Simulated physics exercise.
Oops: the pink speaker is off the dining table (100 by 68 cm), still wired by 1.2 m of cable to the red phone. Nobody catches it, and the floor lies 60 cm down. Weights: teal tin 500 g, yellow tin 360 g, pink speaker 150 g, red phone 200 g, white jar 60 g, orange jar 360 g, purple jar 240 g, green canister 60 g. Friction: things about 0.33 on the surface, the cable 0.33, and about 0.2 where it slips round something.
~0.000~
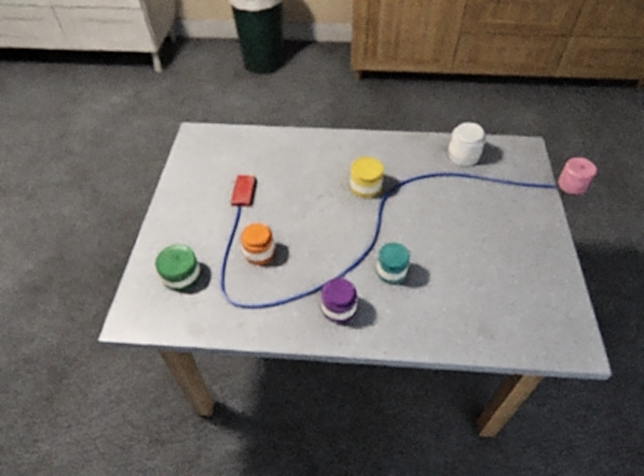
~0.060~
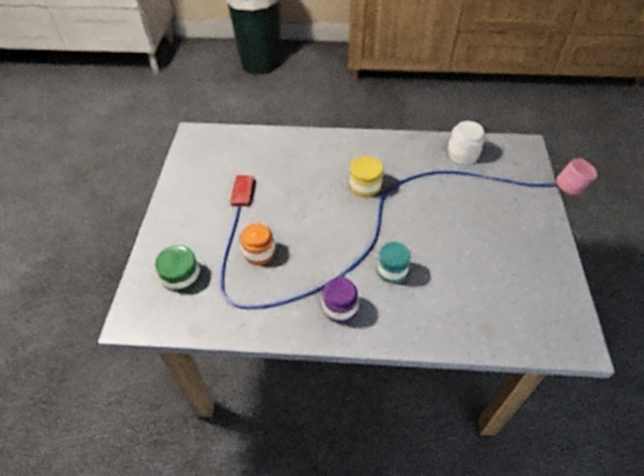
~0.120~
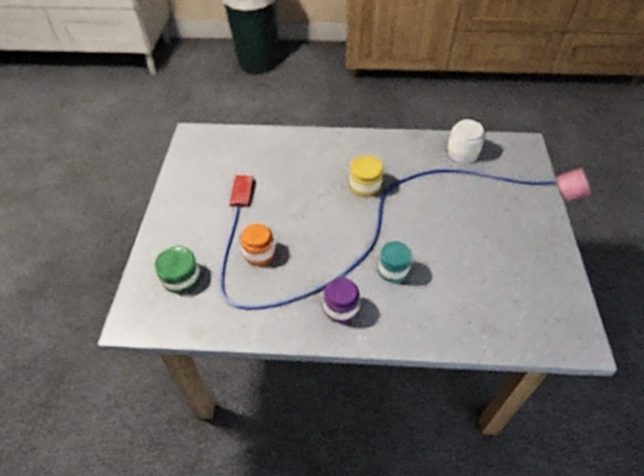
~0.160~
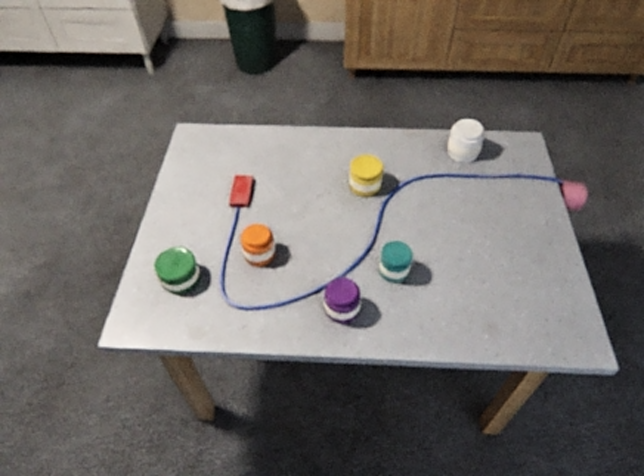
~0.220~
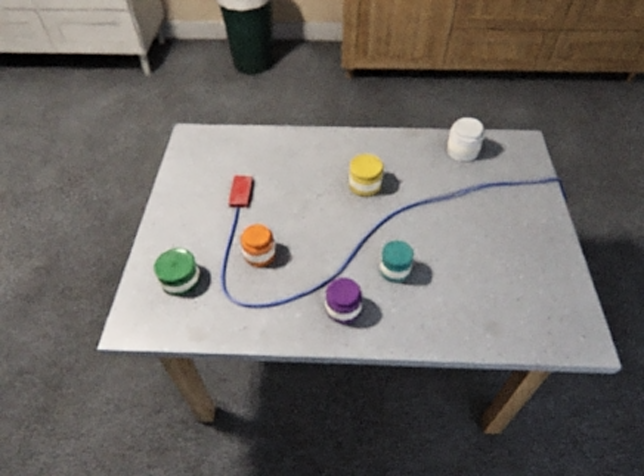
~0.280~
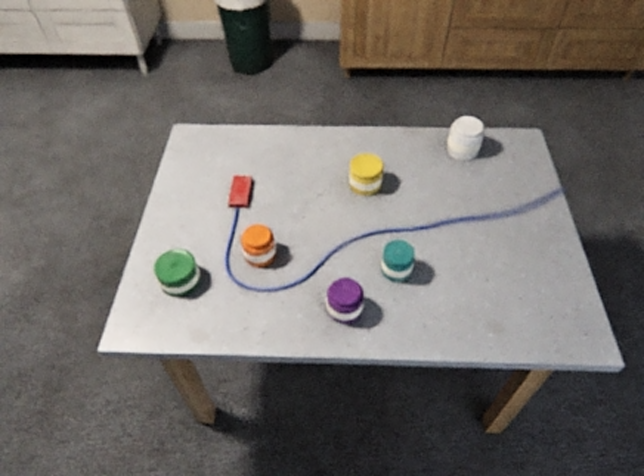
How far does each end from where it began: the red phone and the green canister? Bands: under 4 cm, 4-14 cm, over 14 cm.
In order: The red phone moves a moderate way; the green canister stays in the low band.
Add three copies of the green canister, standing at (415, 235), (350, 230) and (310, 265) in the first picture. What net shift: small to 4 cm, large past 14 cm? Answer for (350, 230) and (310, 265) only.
In that order: Small, large.
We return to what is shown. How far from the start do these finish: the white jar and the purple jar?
White jar 0 cm, purple jar 0 cm.
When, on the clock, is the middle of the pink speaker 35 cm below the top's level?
About: 0.36 s.
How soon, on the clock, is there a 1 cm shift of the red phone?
Red phone 0.38 s.
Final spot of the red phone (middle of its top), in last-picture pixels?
Near (251, 218).
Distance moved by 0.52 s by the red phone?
Red phone 6 cm.
At 0.5 s, the cable's tail end at (247, 227); red phone 6 cm off its start, pink speaker over the edge, orange jar 6 cm off its start.
At 0.7 s, the cable's tail end at (264, 234); red phone 10 cm off its start, pink speaker over the edge, orange jar 8 cm off its start.
At 1.0 s, the cable's tail end at (264, 234); red phone 10 cm off its start at (251, 218), pink speaker over the edge, orange jar 8 cm off its start at (282, 213).
At 1.2 s, the cable's tail end at (264, 234); red phone 10 cm off its start, pink speaker over the edge, orange jar 8 cm off its start.
At 2.4 s, the cable's tail end at (264, 234); red phone 10 cm off its start at (251, 218), green canister 0 cm off its start at (174, 264), pink speaker over the edge, orange jar 8 cm off its start at (283, 213).
